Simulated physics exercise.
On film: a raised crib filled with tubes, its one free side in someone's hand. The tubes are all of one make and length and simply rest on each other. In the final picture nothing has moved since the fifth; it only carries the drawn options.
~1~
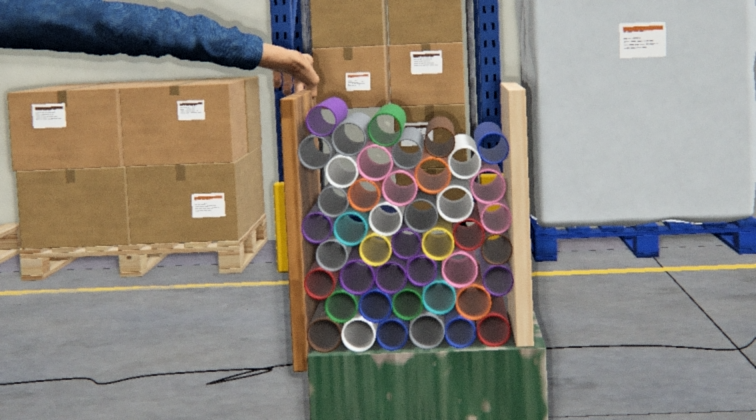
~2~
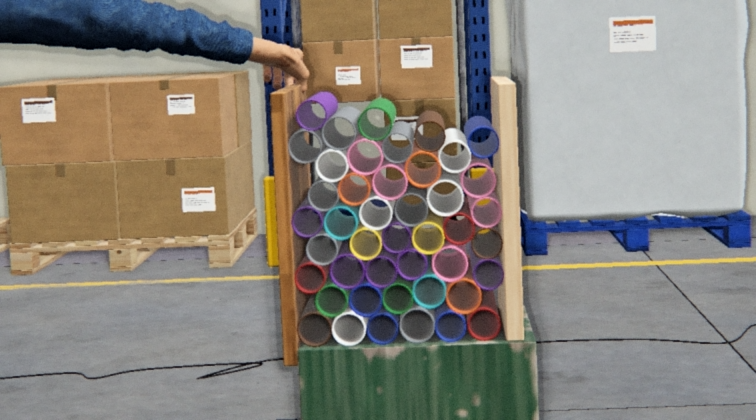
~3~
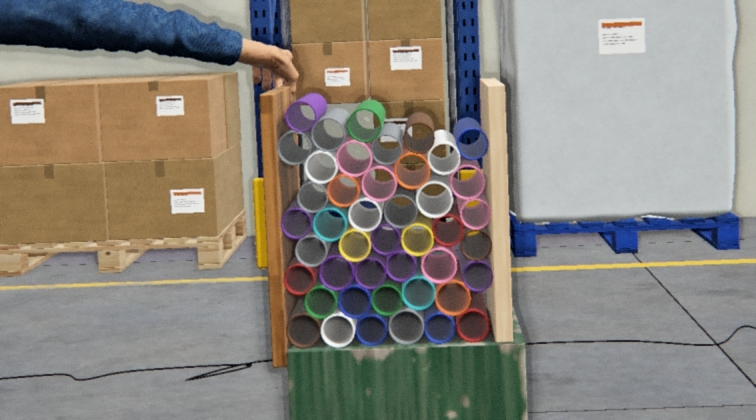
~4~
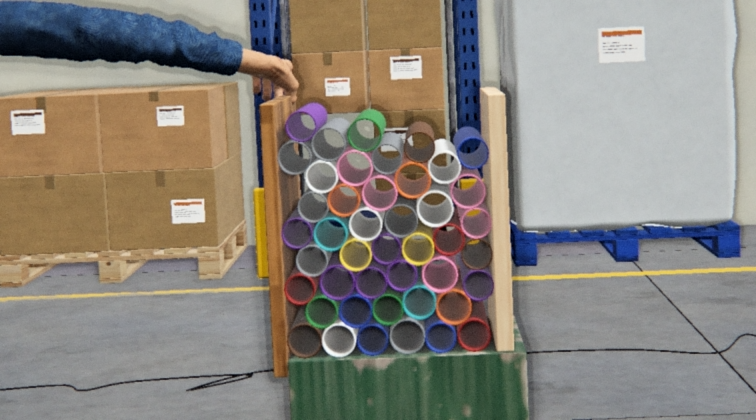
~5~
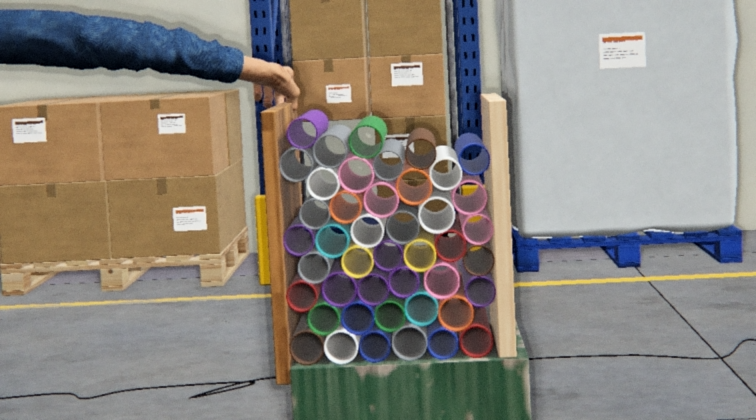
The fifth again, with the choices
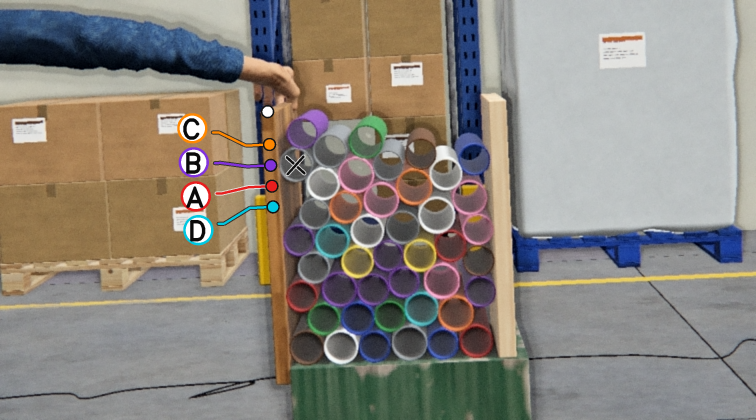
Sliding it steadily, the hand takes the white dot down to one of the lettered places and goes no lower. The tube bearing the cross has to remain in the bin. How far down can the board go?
The lowest mark that will do is D.
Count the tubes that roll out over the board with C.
With C, none.
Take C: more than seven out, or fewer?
Fewer than seven.
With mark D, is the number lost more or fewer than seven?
It loses fewer than seven.
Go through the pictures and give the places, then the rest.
The first picture shows side board (305, 220); a brown tube (324, 335); a red tube (494, 331).
The second picture shows a red tube (484, 325); a red tube (310, 278).
The third picture shows a pink tube (439, 266); a turquoise tube (330, 225).
The fourth picture shows a white tube (366, 225); a pink tube (476, 223).
The fifth picture shows a pink tube (356, 175); a blue tube (474, 160); side board (287, 233).
On the copy, A at (272, 186); B at (271, 165); C at (269, 145); D at (273, 207); the cross at (296, 165); the white dot at (267, 112).
On D. First, top of the board (278, 157).
Then, top of the board (281, 206).
Finally, top of the board (281, 206), none out over the board, the crossed one still inside.
By contrast, A keeps the crossed one inside; B keeps the crossed one inside; C keeps the crossed one inside.
